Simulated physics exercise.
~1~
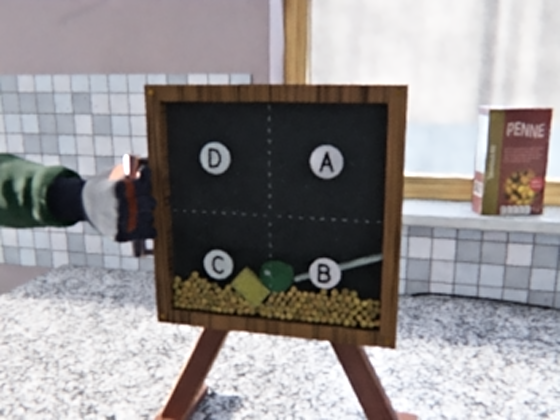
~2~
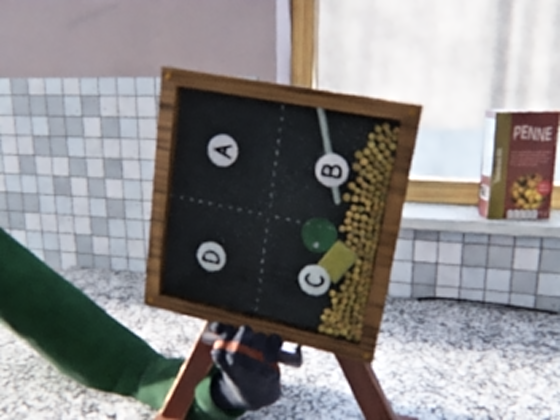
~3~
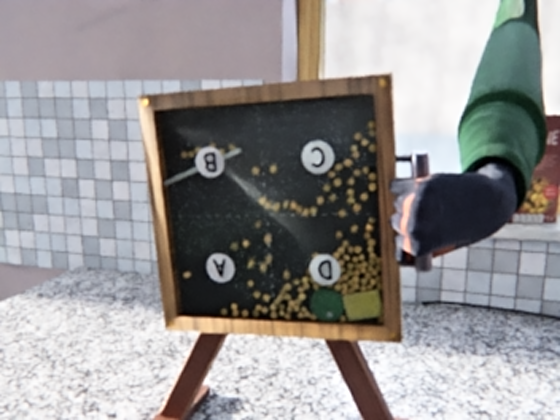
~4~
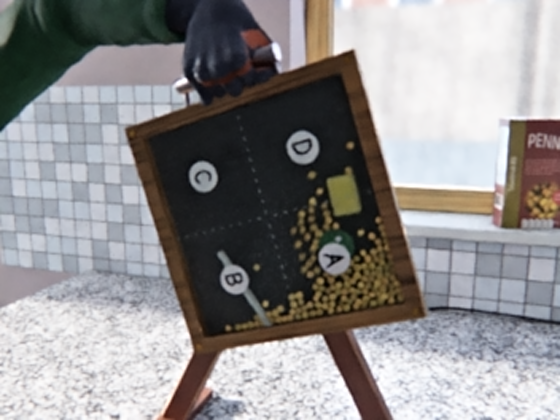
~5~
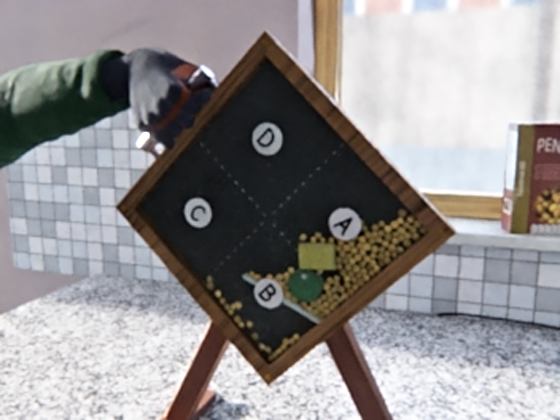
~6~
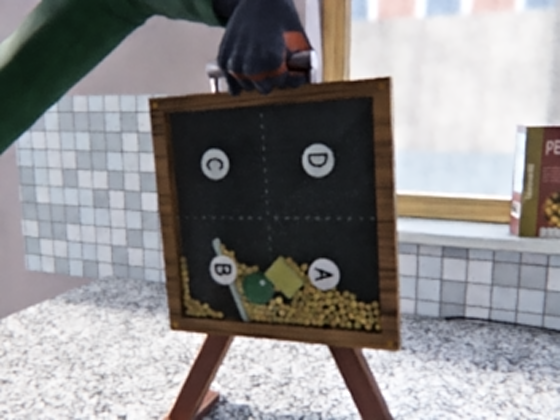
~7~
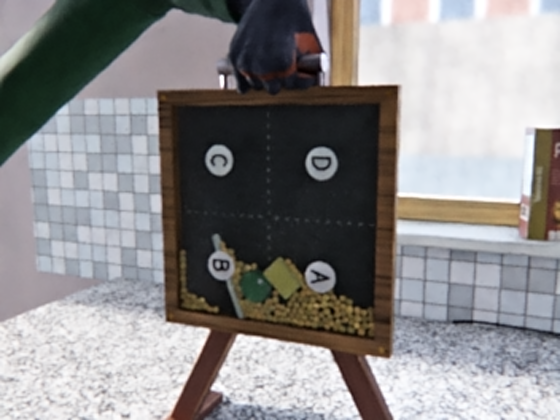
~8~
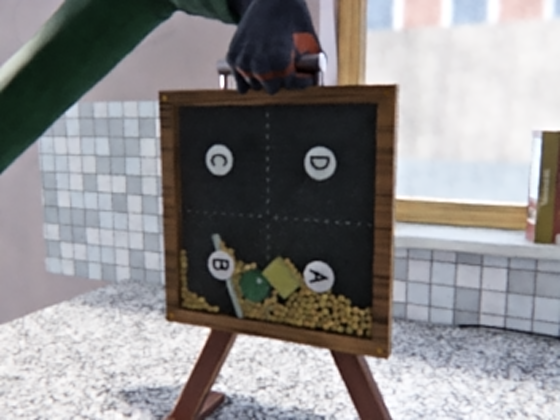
A gloved hand turns the framed board, tumbling chickpeas and blocks until they settle low.
